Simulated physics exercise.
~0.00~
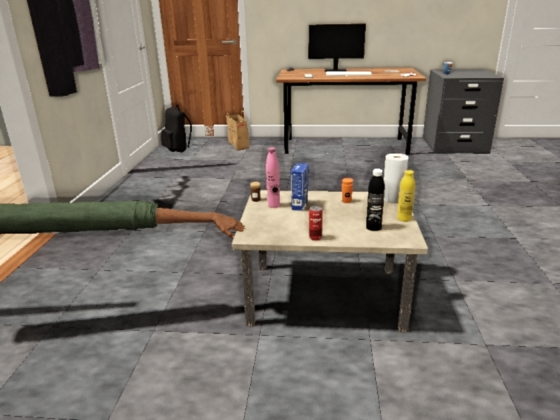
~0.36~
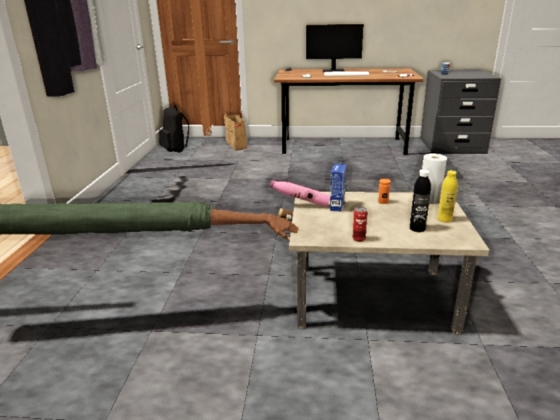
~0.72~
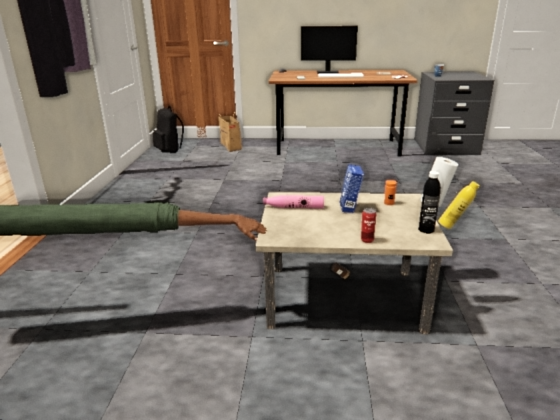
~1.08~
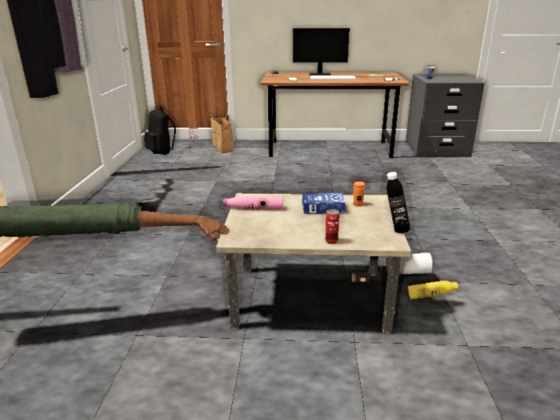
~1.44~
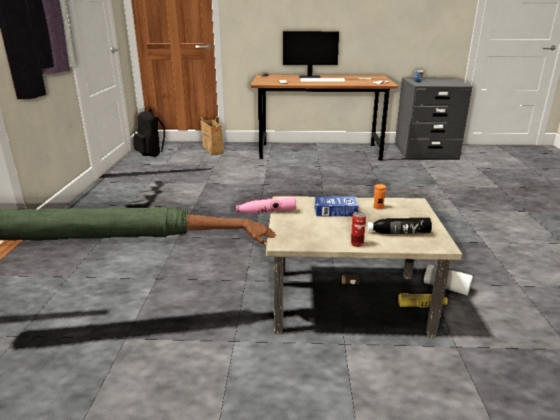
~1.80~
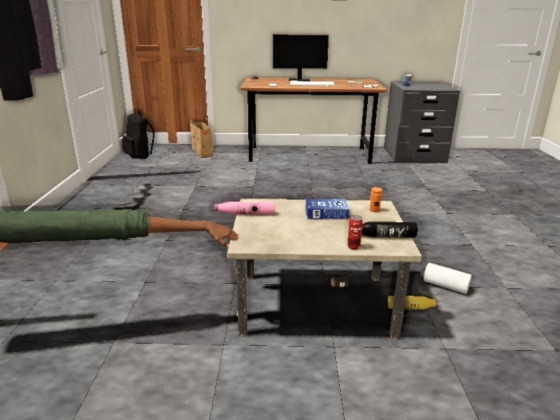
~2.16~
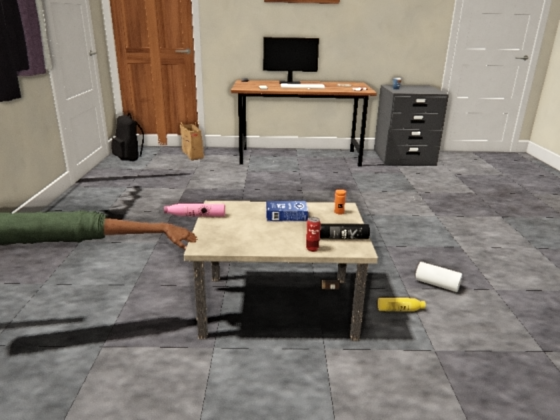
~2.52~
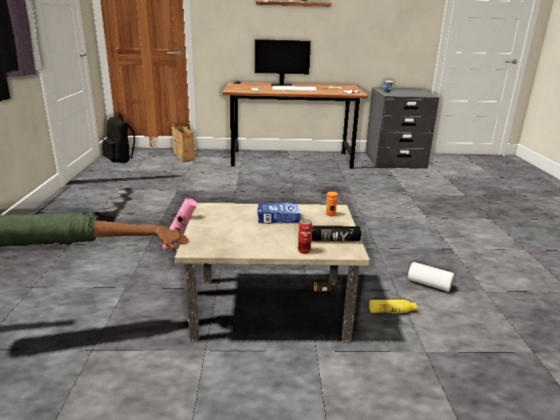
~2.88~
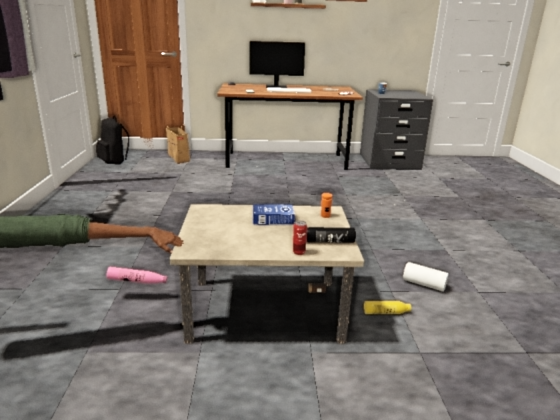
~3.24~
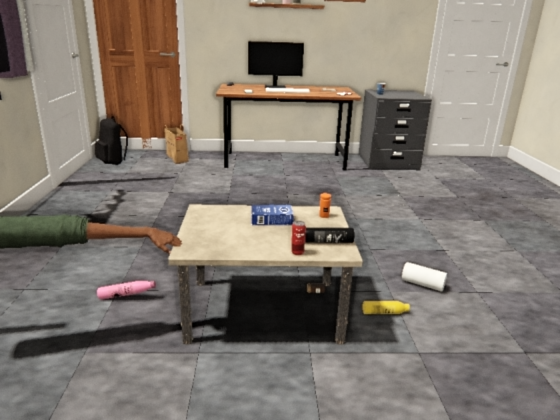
An arm in a green sleeve shoved a small table right and then back and forth, toppling things until a small shaker, white roll, yellow bottle and finally a pink bottle lay on the floor, while the red can and orange shaker stayed upright.
